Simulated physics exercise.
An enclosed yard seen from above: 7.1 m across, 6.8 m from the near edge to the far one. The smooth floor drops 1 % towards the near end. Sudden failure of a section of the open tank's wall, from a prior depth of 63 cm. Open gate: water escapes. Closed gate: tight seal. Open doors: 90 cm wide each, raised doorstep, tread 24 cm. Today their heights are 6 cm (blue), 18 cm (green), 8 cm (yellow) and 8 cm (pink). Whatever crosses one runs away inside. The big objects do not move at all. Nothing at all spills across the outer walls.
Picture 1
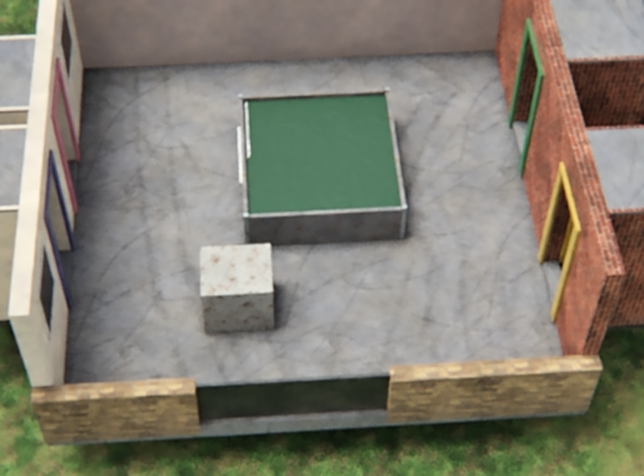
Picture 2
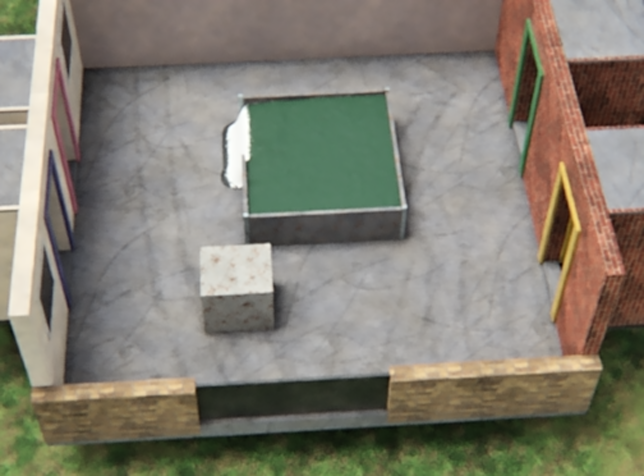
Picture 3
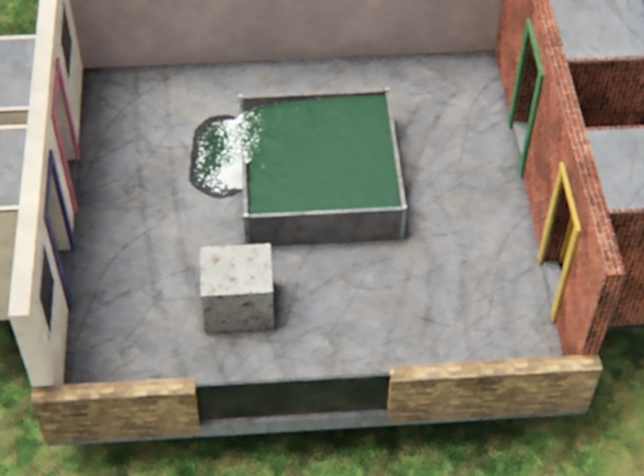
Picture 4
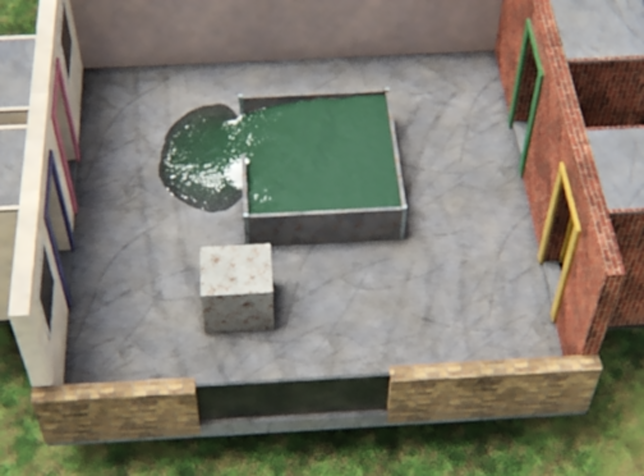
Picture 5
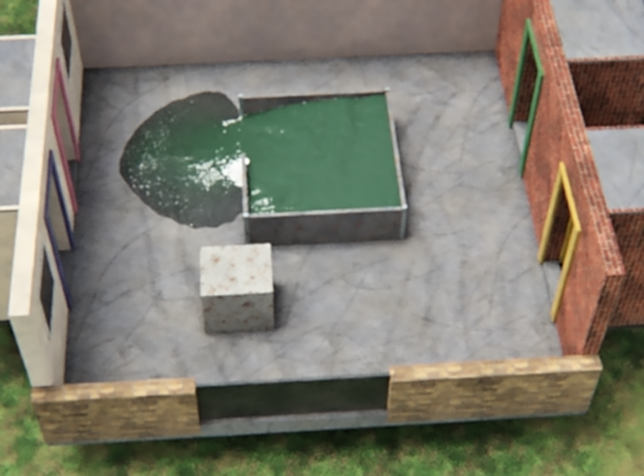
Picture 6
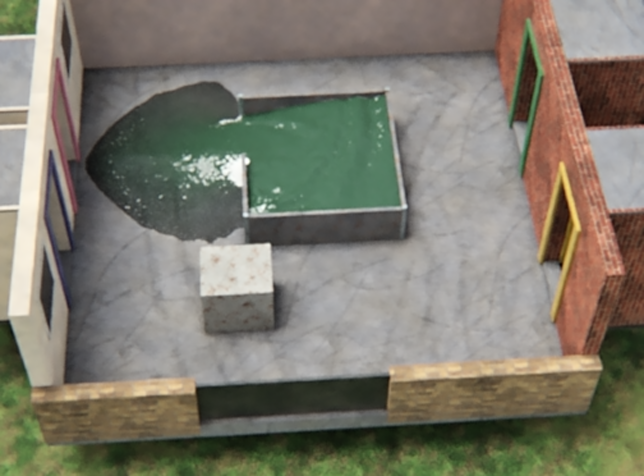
Green water burst through the left side of a low, square tank in a walled yard and spread across the gray floor in a widening, rounded sheet, while the pale stone block stayed still.
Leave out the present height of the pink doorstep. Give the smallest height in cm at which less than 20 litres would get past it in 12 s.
Close to 26 cm is just enough.
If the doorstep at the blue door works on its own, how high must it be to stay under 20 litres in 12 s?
Blue: 6.5 cm.
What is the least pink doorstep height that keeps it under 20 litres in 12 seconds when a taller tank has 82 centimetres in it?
You'd need a step of close to 36 cm.
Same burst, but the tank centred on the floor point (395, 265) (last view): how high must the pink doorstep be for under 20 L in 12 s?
19 cm or thereabouts.
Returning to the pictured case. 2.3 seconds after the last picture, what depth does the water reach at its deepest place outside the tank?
33 cm.
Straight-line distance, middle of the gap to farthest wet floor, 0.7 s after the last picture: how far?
Near 3.4 m, more or less.
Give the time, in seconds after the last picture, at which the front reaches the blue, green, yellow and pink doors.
Blue = 0.8 s, green = 5.5 s, yellow = 8.0 s, pink = 0.1 s.
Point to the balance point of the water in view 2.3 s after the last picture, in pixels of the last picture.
The water is centred near (239, 168).
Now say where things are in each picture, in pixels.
Still water, 63 cm deep, in the open tank at (319, 154); the pink door at (66, 141) is dry, in the first frame.
Water pours out at (245, 145) and has run 0.3 m, to (229, 183); about 9 cm deep outside, 63 cm at the back, in the second frame.
The front is at (195, 178), 0.8 m from the gap at (245, 147); 1.1 m2 of floor is wet, 63 cm left at the back, in the third frame.
The front is at (164, 174), 1.3 m from the gap at (245, 148); 2.1 m2 of floor is wet, 63 cm left at the back, in the fourth frame.
The gap is at (245, 148), the front 1.9 m out at (127, 173); the back of the open tank holds 63 cm, in the fifth frame.
Water pours out at (245, 148) and has run 2.4 m, to (93, 169); about 5 cm deep outside, 62 cm at the back; the pink door at (66, 141), 2.7 m from the gap, is still 0.4 m from the nearest water, in the sixth frame.
Then, 0.7 s after the last picture water covers 20 % of the floor, deepest (38 cm) near (235, 145); 18 cm at the pink door, 40 litres in over its 8 cm doorstep.
Then, 2.3 s after the last picture water covers 30 % of the floor, deepest (33 cm) near (79, 145); 25 cm at the pink door, 245 litres in over its 8 cm doorstep.
Then, 11.3 s after the last picture water covers 95 % of the floor, deepest (14 cm) near (477, 394); 9 cm at the pink door, 505 litres in over its 8 cm doorstep.
At the pink door as built, the water peaked near 29 cm, 1.5 s after the last picture.
With a doorstep of 21 cm, 74 litres would have come in within the 12 s; with 28.5 cm, 9 litres. So under 20 litres takes about 26 cm.
